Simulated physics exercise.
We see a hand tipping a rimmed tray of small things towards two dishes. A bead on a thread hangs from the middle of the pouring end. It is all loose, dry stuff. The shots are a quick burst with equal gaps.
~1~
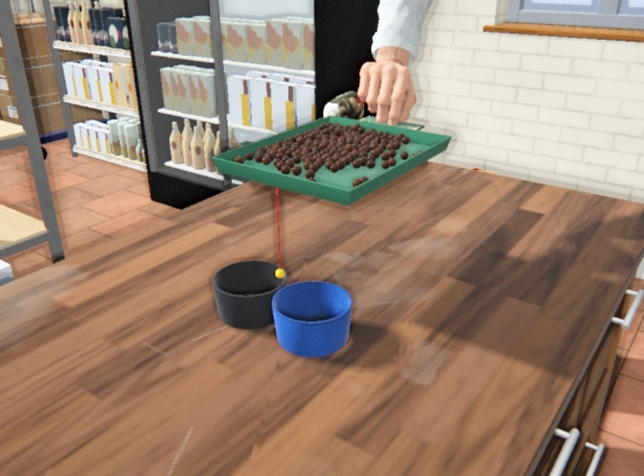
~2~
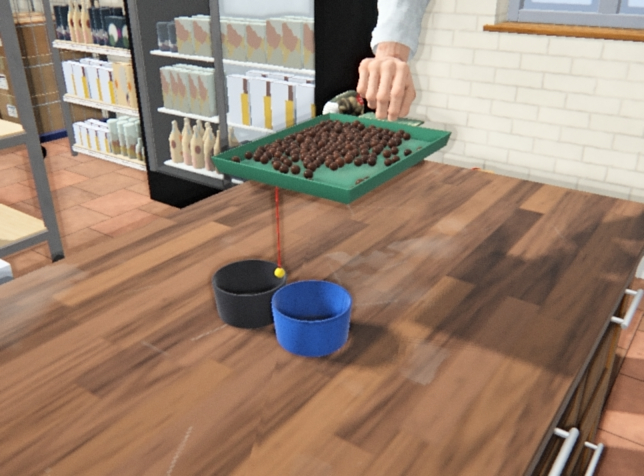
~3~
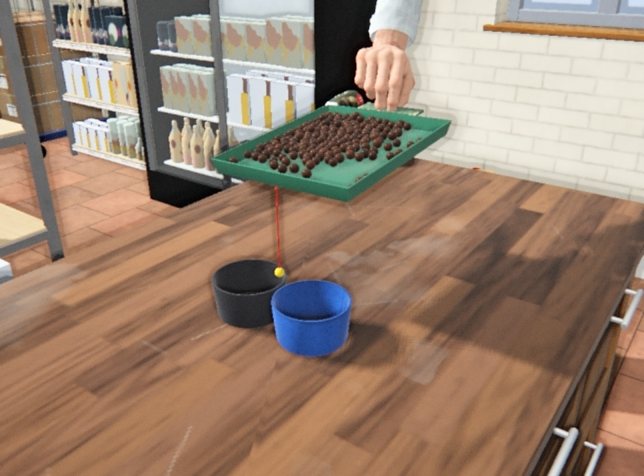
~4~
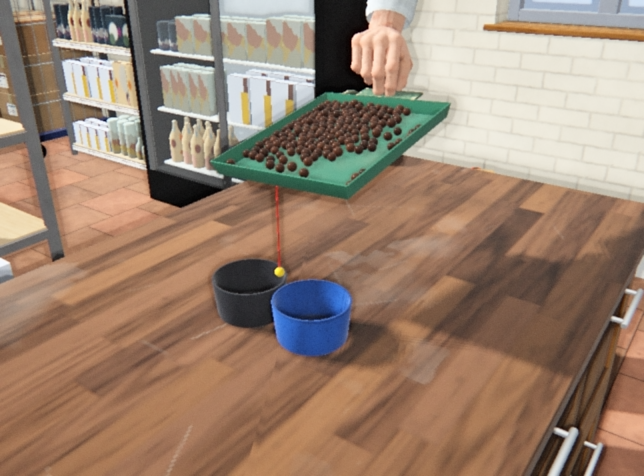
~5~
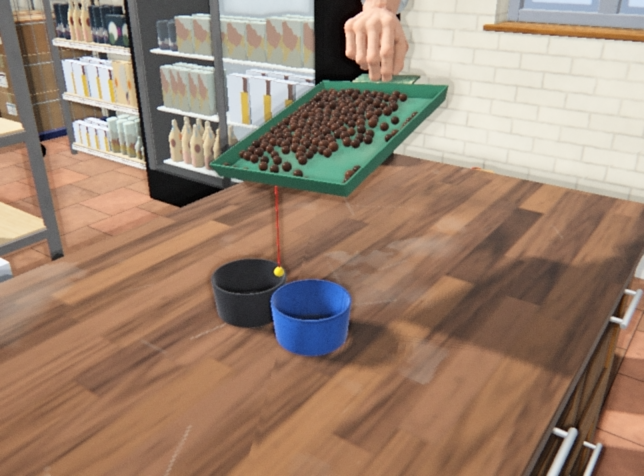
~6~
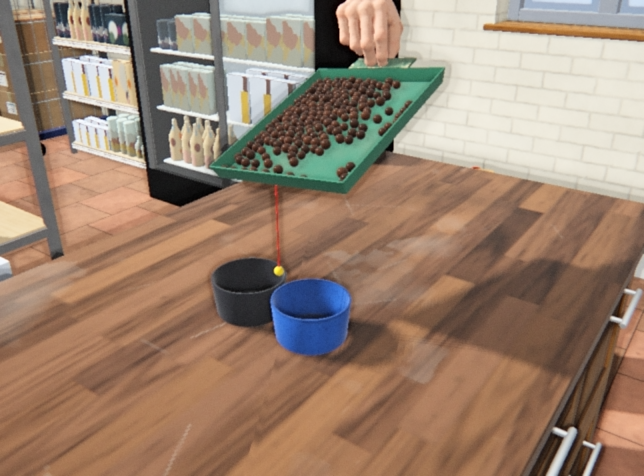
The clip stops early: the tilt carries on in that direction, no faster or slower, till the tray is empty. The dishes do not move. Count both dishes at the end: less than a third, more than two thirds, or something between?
In the dishes lies less than a third of it.
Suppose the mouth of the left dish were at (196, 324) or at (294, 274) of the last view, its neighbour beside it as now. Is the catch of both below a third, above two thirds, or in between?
The first try: Under a third. The second: Below one third.
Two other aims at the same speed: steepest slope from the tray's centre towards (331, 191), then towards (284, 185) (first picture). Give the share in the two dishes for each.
Near 40 % and 0 %.
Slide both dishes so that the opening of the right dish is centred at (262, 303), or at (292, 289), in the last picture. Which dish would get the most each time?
In turn: Left; the left dish.
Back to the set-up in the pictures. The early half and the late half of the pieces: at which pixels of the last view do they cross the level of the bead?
First near (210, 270), later near (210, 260).
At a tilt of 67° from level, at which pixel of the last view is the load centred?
Roughly at (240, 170).
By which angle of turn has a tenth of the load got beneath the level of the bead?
Near 70 degrees.
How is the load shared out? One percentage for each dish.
About: Left dish 20, right dish 0 per cent.
Shortly afterwards, tray tipped steeply; near two thirds on the tray; only a few in the left dish; a little outside both; near a quarter in the air.
Next, tray tipped past a quarter turn; near a quarter in the left dish; the bulk outside both; a little in the air.
Some moments later, tray tipped past a quarter turn; near a quarter in the left dish; the bulk outside both.
In the end, tray tipped past a quarter turn; none at all in the right dish; near a quarter in the left dish; the bulk outside both.
